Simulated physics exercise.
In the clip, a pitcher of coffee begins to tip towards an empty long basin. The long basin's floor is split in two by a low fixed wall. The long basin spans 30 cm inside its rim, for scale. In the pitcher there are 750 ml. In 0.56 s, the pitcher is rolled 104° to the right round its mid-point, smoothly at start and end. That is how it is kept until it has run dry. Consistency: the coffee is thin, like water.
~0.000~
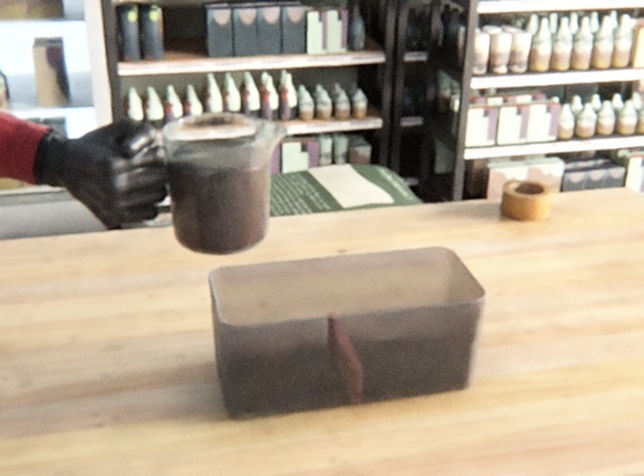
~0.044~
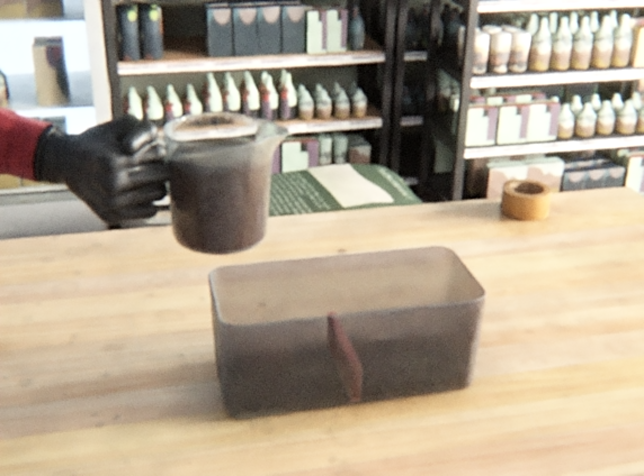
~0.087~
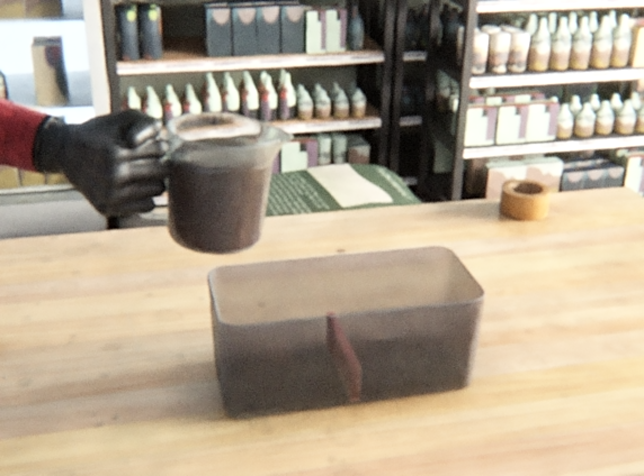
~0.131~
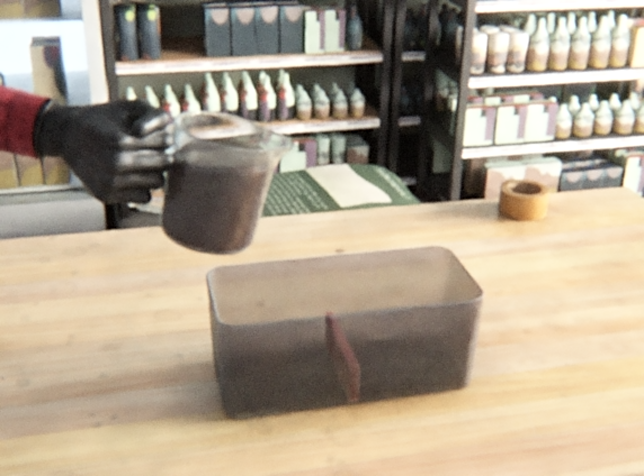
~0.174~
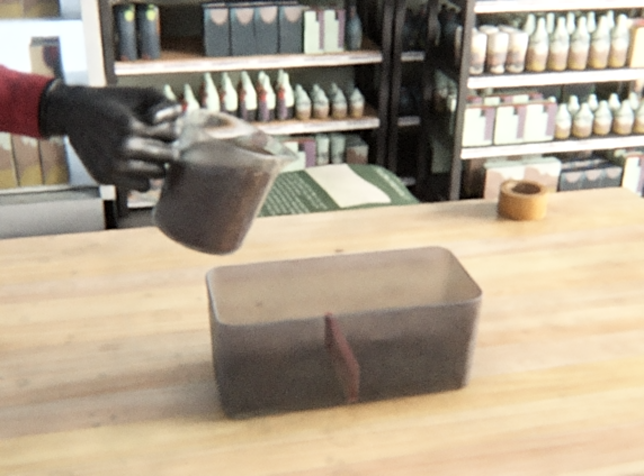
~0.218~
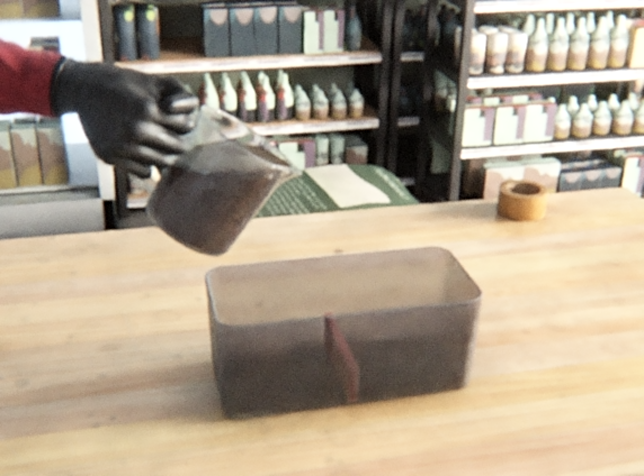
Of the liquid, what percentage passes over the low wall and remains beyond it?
The far part has about 34 per cent.
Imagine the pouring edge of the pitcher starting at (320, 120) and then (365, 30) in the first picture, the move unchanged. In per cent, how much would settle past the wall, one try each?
Try 1: 85 %; try 2: 75 %.
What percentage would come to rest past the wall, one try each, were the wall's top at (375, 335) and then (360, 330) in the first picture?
5 then 0 %.
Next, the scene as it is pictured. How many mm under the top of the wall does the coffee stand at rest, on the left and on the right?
Left side: Around 20 mm. Right side: Around 34 mm.
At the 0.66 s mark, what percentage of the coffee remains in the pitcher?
Roughly 16 percent remains.
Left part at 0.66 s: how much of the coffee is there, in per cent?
About 46 percent.
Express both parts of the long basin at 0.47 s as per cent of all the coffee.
Left roughly 8, right roughly 10.
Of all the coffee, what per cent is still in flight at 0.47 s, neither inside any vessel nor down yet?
Around 26 in a hundred.
By 0.47 s the tilt is 98° and 57 per cent is still to pour, 8 is left of the wall and 9 right of it.
By 0.66 s the tilt is 104° and 15 per cent is still to pour, 45 is left of the wall and 25 right of it.
By 0.85 s the tilt is 104° and 3 per cent is still to pour, 60 is left of the wall and 33 right of it.
By 1.06 s the tilt is 104° and 0 per cent is still to pour, 64 is left of the wall and 34 right of it.
At rest 65 per cent lies left of the wall, 34 right of it and 1 outside.
